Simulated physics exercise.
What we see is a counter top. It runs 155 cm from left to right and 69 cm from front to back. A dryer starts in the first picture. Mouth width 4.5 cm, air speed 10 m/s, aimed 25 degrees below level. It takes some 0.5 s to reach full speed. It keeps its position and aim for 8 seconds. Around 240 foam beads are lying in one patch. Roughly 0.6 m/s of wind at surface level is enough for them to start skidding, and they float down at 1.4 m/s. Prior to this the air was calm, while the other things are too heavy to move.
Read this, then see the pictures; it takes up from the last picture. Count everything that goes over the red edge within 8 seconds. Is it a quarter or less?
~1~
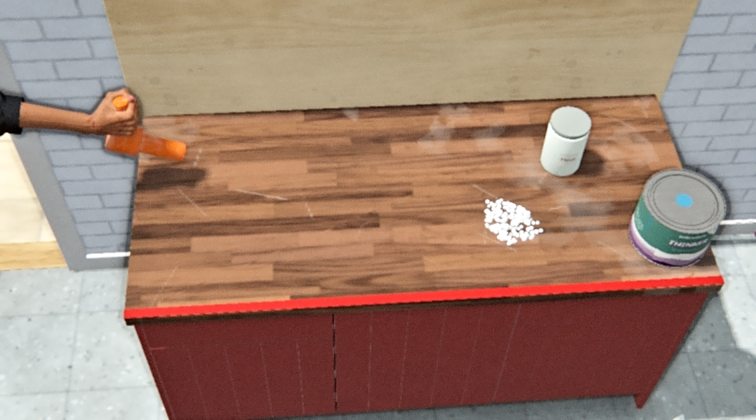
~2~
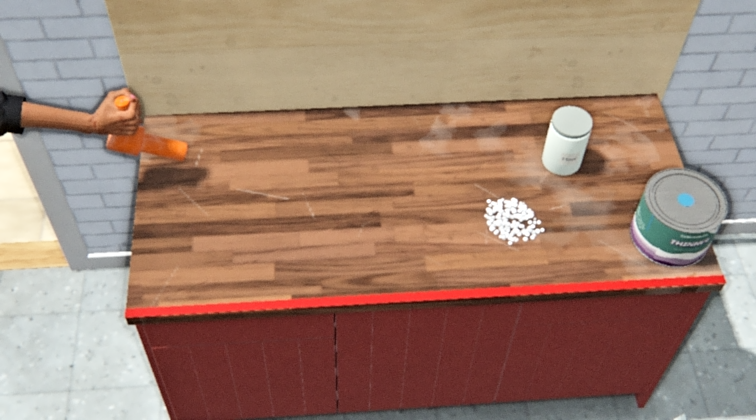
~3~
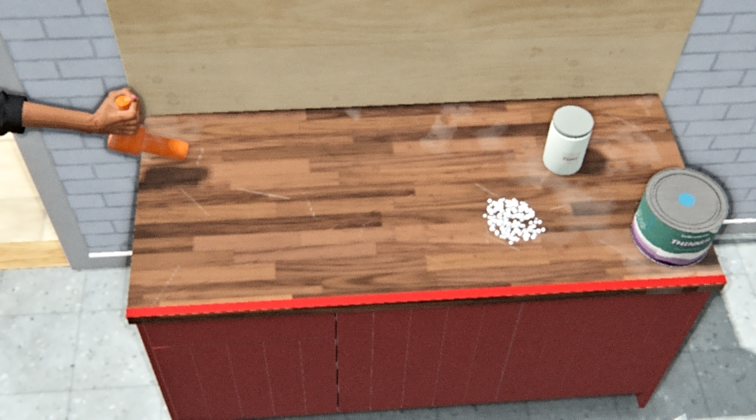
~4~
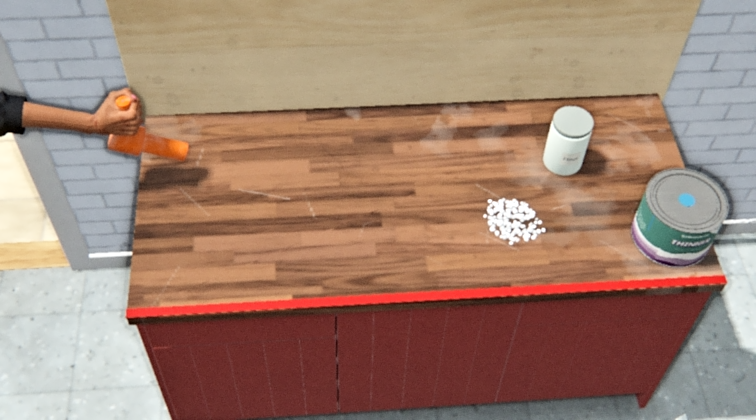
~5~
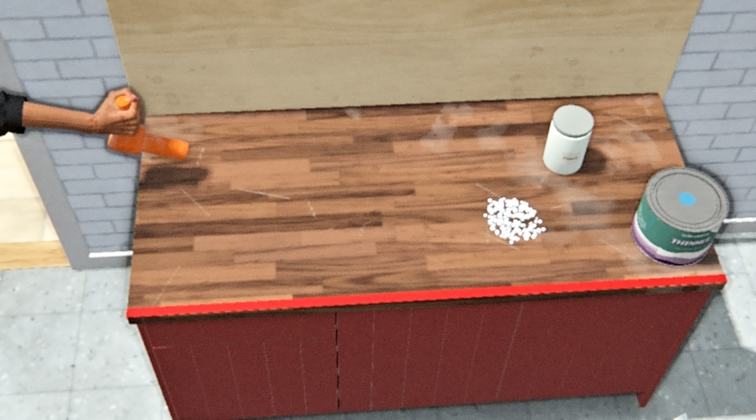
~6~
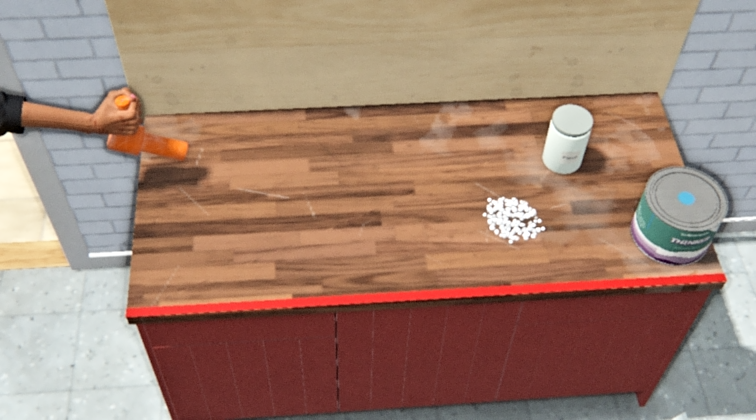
The quarter limit is broken.
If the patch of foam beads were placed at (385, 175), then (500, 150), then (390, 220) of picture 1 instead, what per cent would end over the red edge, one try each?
First try 20 %, second 0 %, third 70 %.
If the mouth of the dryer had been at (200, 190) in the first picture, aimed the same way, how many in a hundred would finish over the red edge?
Then around 50 percent.
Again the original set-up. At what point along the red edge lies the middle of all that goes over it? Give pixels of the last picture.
Somewhere about (658, 286).
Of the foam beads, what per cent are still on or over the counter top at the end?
I'd put it at some 10 %.
Then, 1.2 s after the last picture the count stands so, 33 % are over the red edge; the middle of those still in play is near (636, 217).
Then, 2.1 s after the last picture the count stands so, 45 % are over the red edge; the middle of those still in play is near (638, 212).
Then, 4.0 s after the last picture the count stands so, 48 % are over the red edge; the middle of those still in play is near (638, 213).
Then, 7.6 s after the last picture, at the end, 50 % are over the red edge.
